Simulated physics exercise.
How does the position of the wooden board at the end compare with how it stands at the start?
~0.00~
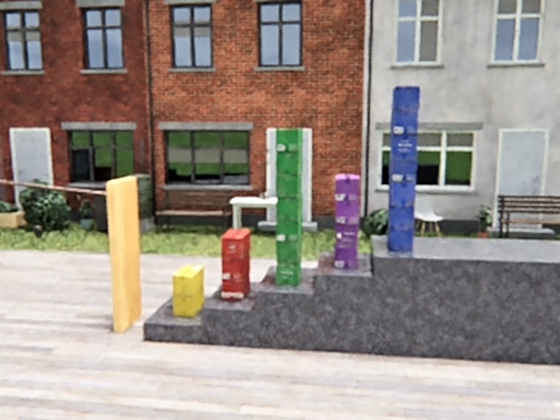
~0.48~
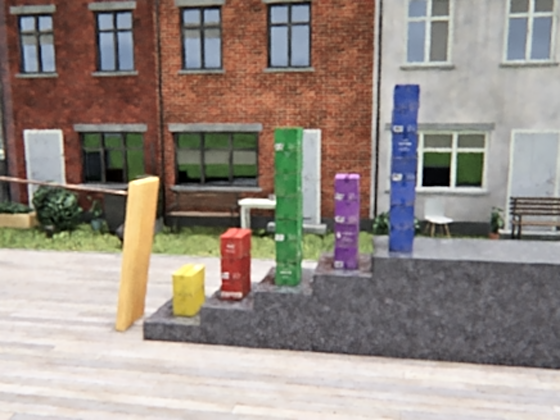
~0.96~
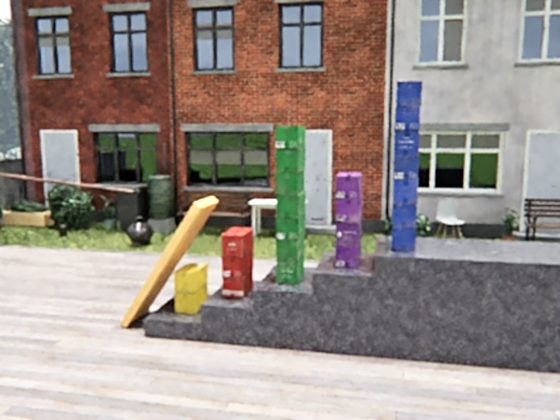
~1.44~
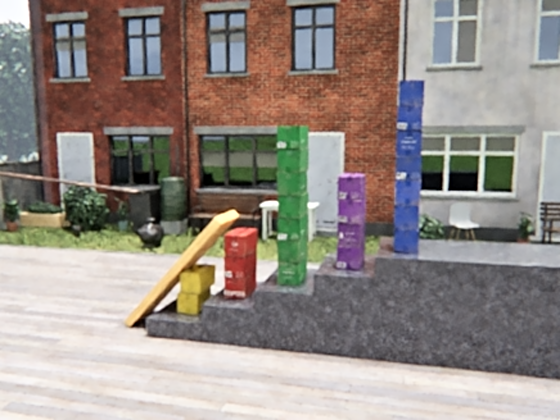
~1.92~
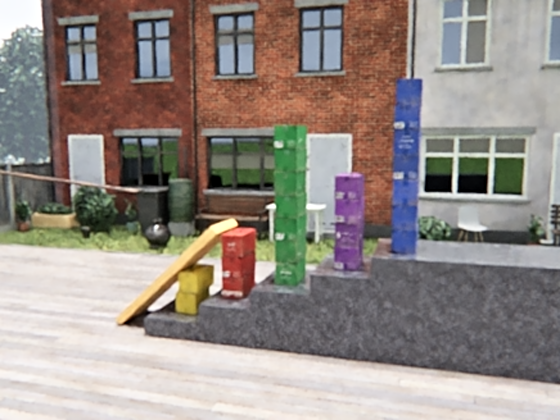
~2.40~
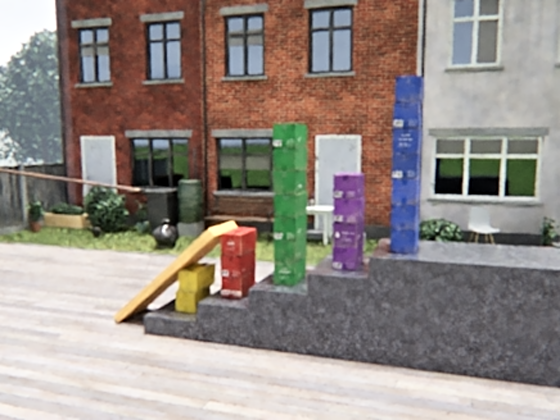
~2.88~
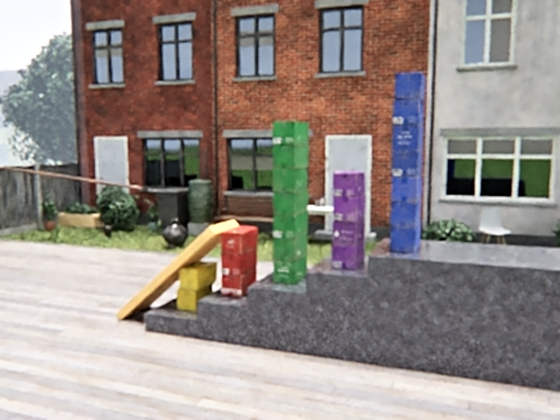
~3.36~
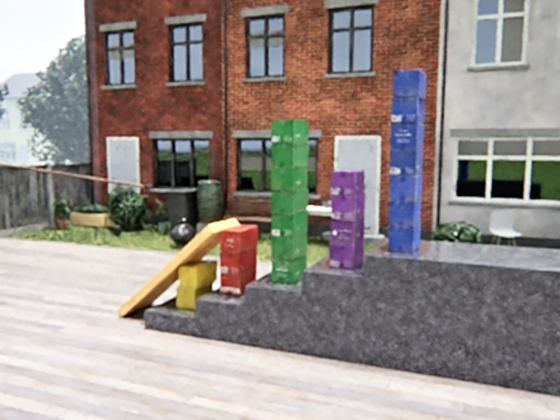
The board stands upright at the start, but by the end it is leaning to the right, propped against the top of the red stack.
